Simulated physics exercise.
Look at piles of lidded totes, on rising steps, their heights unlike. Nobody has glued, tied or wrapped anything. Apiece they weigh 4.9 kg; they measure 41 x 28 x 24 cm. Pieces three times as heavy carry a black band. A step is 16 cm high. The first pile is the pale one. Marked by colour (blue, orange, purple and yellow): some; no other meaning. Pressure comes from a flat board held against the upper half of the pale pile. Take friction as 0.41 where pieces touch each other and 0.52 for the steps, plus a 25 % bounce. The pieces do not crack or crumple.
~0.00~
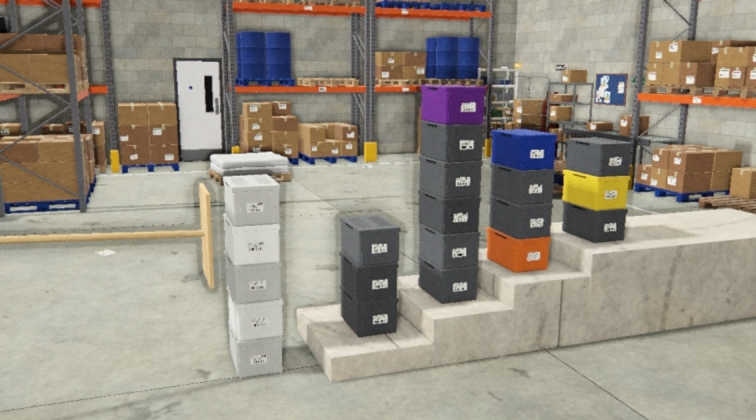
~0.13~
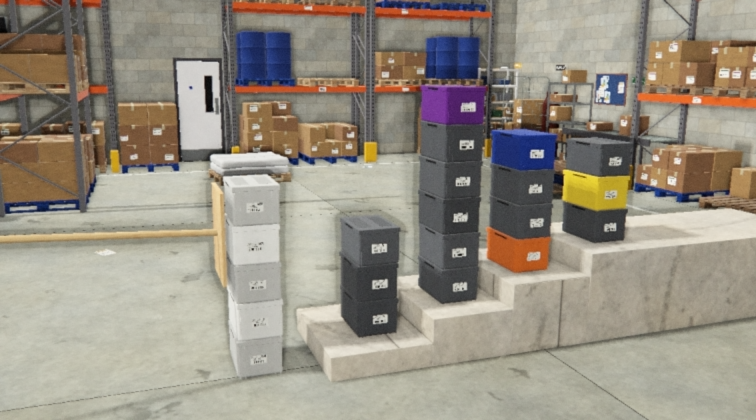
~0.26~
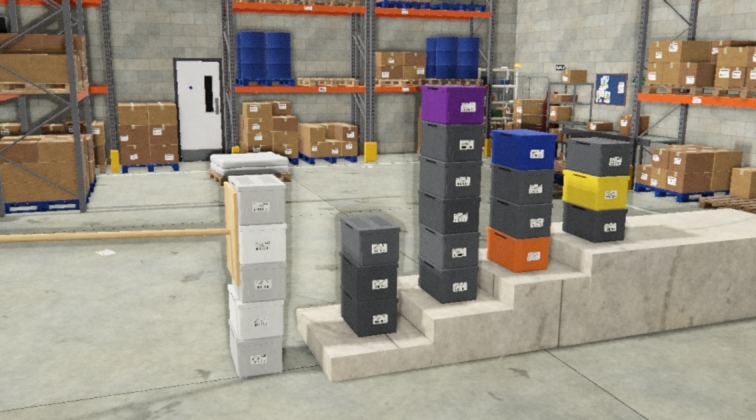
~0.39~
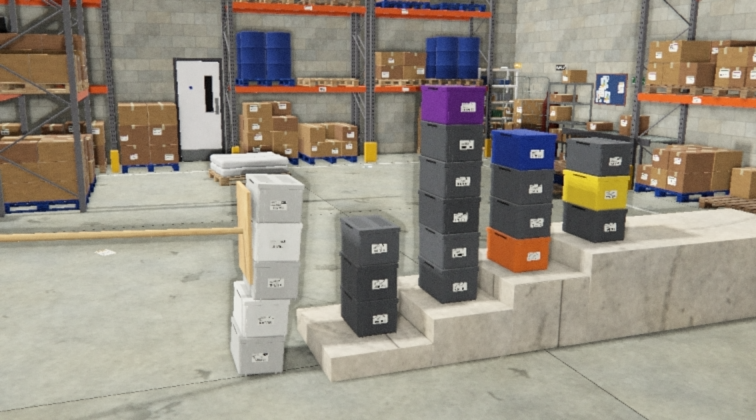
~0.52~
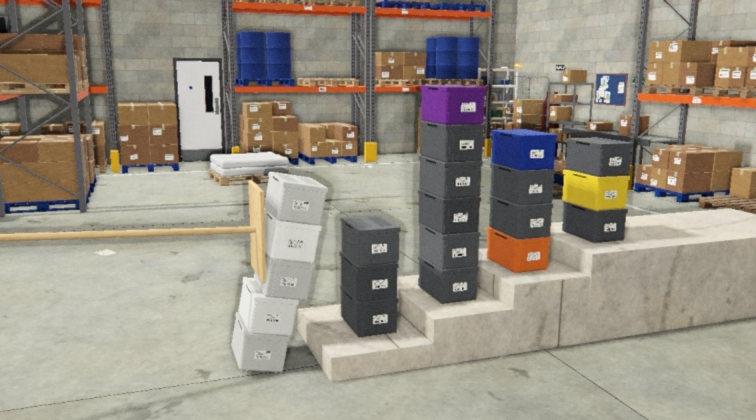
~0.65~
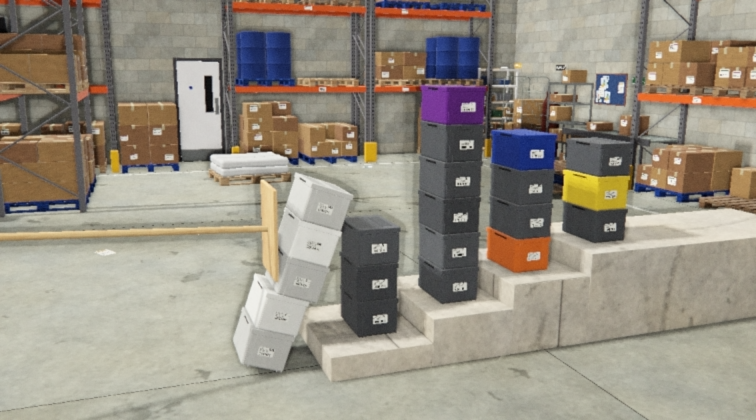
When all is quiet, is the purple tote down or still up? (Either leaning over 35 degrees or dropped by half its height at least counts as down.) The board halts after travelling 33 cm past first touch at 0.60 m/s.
Most likely it weathers it.
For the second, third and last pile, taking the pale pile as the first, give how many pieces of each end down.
The second pile gives 0, the third 0, the last 0.
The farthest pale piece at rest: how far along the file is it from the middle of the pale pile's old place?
I'd say close to 80 cm along.
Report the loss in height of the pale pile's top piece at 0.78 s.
Some 10 centimetres.
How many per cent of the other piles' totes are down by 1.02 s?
At that moment 0 per cent.
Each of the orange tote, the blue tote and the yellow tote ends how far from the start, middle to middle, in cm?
The orange one ends 0 cm from where it began, the blue one 0 cm, and the yellow one 0 cm.
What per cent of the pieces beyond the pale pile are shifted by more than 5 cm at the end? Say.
10 in a hundred.
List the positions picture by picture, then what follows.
In the first frame (pixels give the middle of a visible side), board (210, 229) 12 cm short; purple tote (466, 106); yellow tote (579, 190); orange tote (533, 255); none of the others has stirred.
The second frame shows board (223, 228) 42 mm short; purple tote (466, 106).
The third frame shows board (237, 227) 36 mm in; purple tote (466, 106).
The fourth frame shows board (250, 226) 11 cm in, top of the pale pile leaning 4°; purple tote (466, 106); none of the others has stirred.
The fifth frame shows board (263, 225) 19 cm in, top of the pale pile leaning 11°; purple tote (466, 106); none of the others has stirred.
The sixth frame shows board (276, 224) 27 cm in, top of the pale pile leaning 19°; purple tote (466, 106); blue tote (539, 153); yellow tote (579, 190); none of the others has stirred.
After 0.78 s, 0 of the pale pile down; none of the 16 other totes down, 1 disturbed; purple tote unmoved.
After 1.02 s, 5 of the pale pile down; none of the 16 other totes down, 3 disturbed; purple tote unmoved.
In the end (1.8 s), 5 of the pale pile down; none of the 16 other totes down, 4 disturbed; purple tote unmoved; blue tote unmoved; yellow tote unmoved. From the last view, middles, purple tote near (452, 105), blue tote near (523, 149).
